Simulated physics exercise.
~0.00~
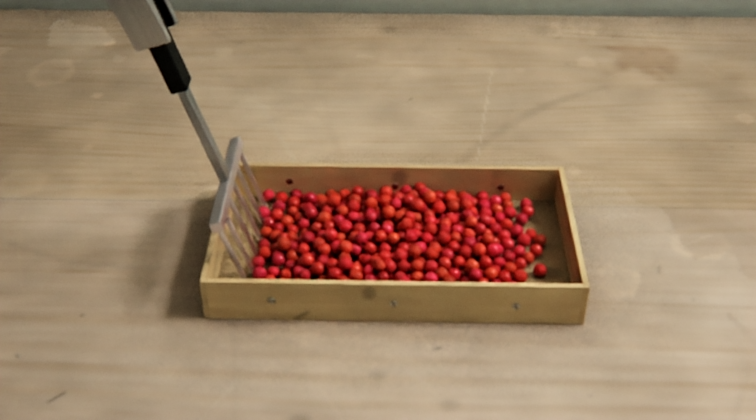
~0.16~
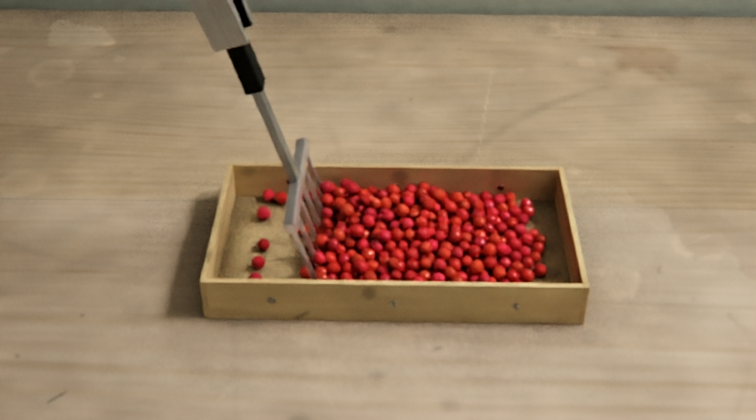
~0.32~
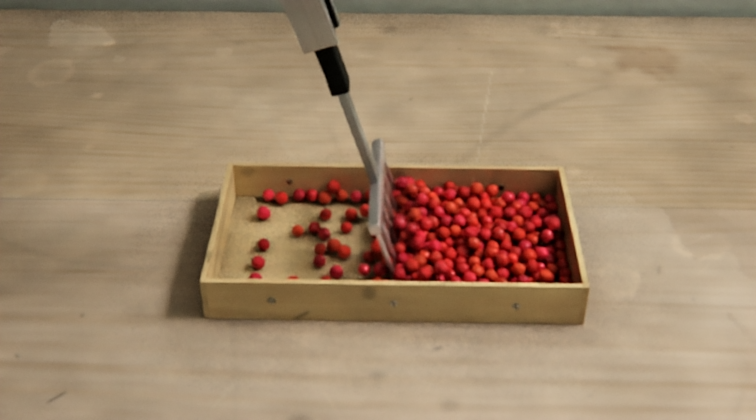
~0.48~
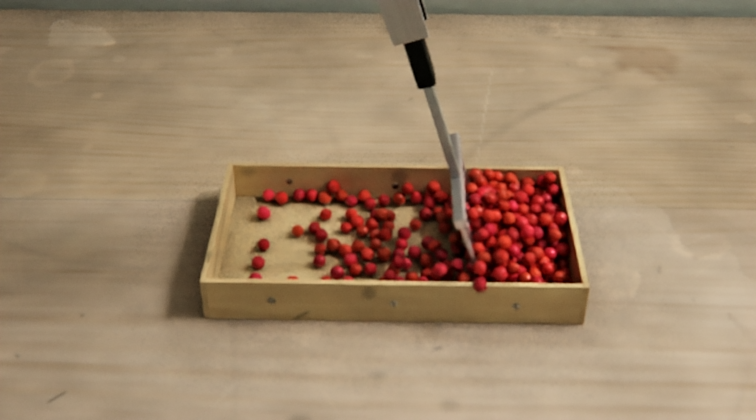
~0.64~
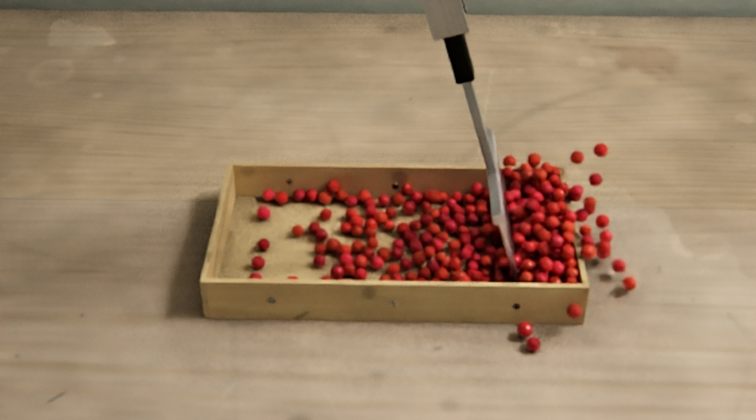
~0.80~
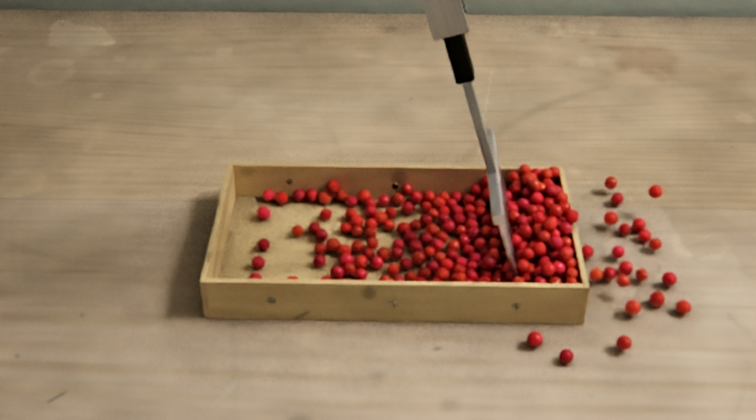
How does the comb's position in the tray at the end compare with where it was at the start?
At the start the comb was at the left end of the tray. By the end it was standing among the beads near the right end.
